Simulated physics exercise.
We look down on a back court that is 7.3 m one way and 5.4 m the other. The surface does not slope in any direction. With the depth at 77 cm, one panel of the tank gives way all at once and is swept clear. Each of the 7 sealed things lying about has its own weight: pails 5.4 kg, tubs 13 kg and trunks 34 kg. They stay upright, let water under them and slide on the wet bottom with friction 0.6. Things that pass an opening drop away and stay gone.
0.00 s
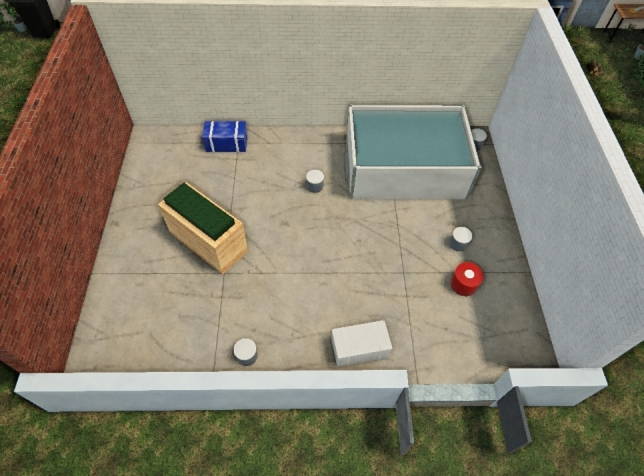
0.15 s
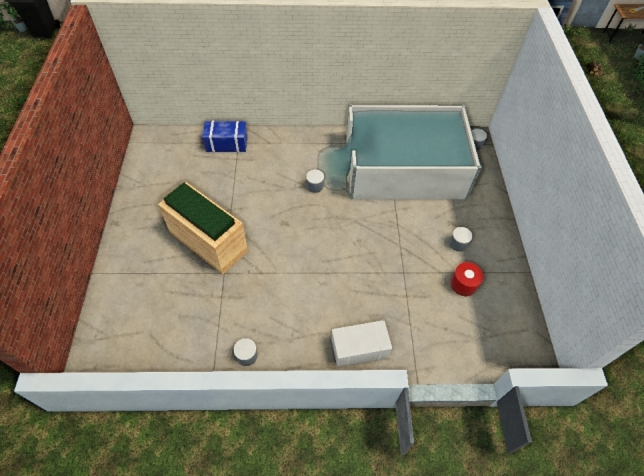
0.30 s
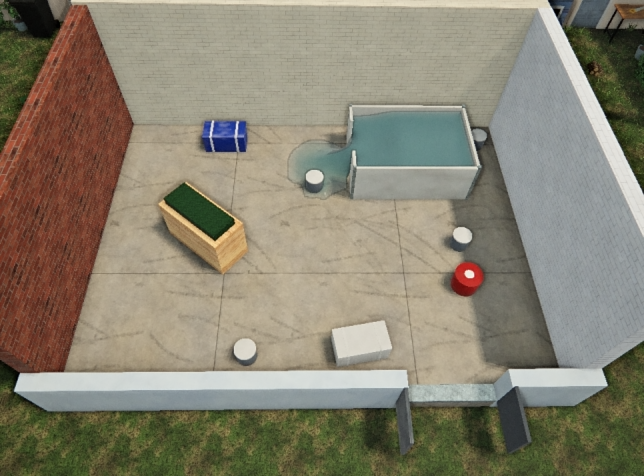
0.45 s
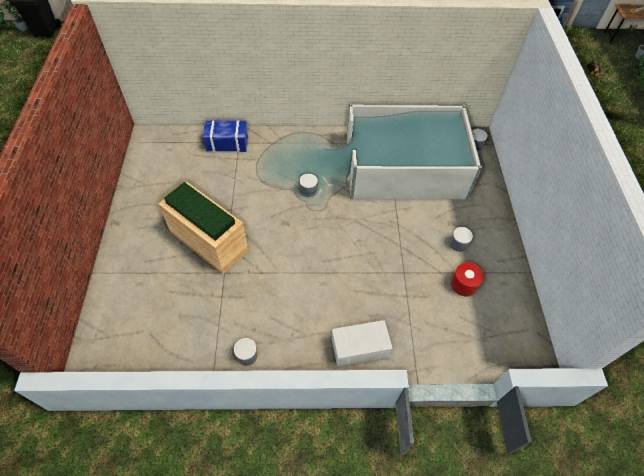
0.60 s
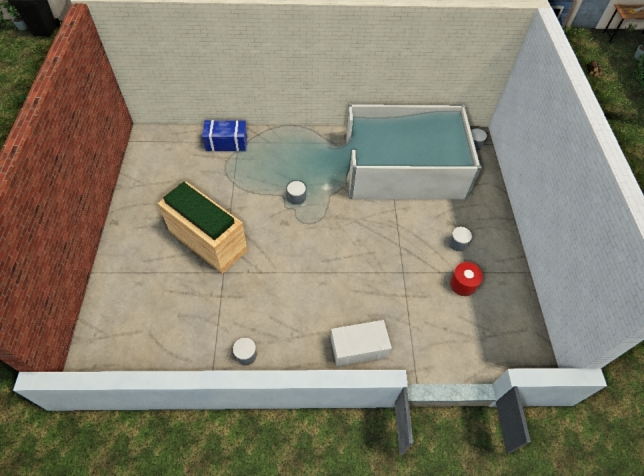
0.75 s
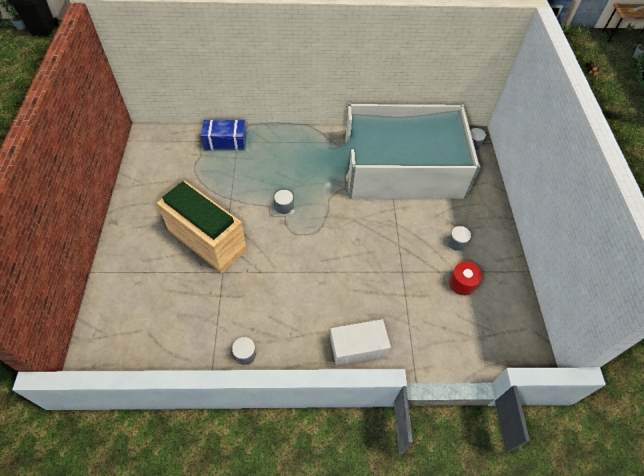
Water pours through the open left side of a raised tank and spreads across the flat paved court toward a blue trunk and a wooden planter, pushing a small grey tub a short way left while the other objects stay put.
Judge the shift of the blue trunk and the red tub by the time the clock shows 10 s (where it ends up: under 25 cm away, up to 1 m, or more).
In short, blue trunk gets moved a long way; red tub keeps to its starting spot.
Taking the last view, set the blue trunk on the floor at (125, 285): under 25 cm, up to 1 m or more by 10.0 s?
What happens is that it covers a big distance.
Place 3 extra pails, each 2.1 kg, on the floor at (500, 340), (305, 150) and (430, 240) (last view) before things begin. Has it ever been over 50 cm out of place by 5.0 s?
First within, then beyond, then within.
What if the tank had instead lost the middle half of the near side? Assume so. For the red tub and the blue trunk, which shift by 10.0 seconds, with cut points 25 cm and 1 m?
In that case the red tub winds up well away while the blue trunk does not really move.
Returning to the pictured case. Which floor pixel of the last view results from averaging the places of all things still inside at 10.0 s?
That lands at roughly (394, 271).
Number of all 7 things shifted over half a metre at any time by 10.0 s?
Count: 3.
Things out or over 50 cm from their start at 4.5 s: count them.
The number by then is 2.
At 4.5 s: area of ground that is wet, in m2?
About 25 m2.
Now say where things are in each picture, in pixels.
In the first picture, the blue trunk at (224, 129), on the bottom; the red tub at (469, 274), on the bottom; water covers 3.2 m2; 0 of 7 have shifted.
In the second picture, the blue trunk at (224, 129), on the bottom; the red tub at (469, 274) rests on the ground; 3.8 m2 under water; 0 of 7 have shifted.
In the third picture, the blue trunk at (224, 129), on the bottom; the red tub at (469, 274) rests on the ground; 4.5 m2 under water; 0 of 7 have shifted.
In the fourth picture, the blue trunk at (225, 129) rests on the ground; the red tub at (470, 274) rests on the ground; 5.5 m2 under water; 1 of 7 have shifted.
In the fifth picture, the blue trunk at (224, 129) rests on the ground; the red tub at (469, 274), on the bottom; water covers 6.8 m2; 1 of 7 have shifted.
In the sixth picture, the blue trunk at (223, 128), on the bottom; the red tub at (468, 274), on the bottom; water covers 8.2 m2; 1 of 7 have shifted.
After 2.0 s the blue trunk is near (151, 129), 1.4 m from its start, afloat; the red tub is near (468, 274), 0.0 m from its start, aground; 0 of 7 are out; 1 afloat.
After 4.5 s the blue trunk is near (127, 238), 2.9 m from its start, aground; the red tub is near (468, 274), 0.0 m from its start, aground; 0 of 7 are out; 0 afloat.
After 7.0 s the blue trunk is near (139, 336), 4.3 m from its start, afloat; the red tub is near (468, 274), 0.0 m from its start, aground; 0 of 7 are out; 1 afloat.
After 10.0 s the blue trunk is near (228, 346), 4.4 m from its start, aground; the red tub is near (468, 274), 0.0 m from its start, aground; 0 of 7 are out; 1 afloat.
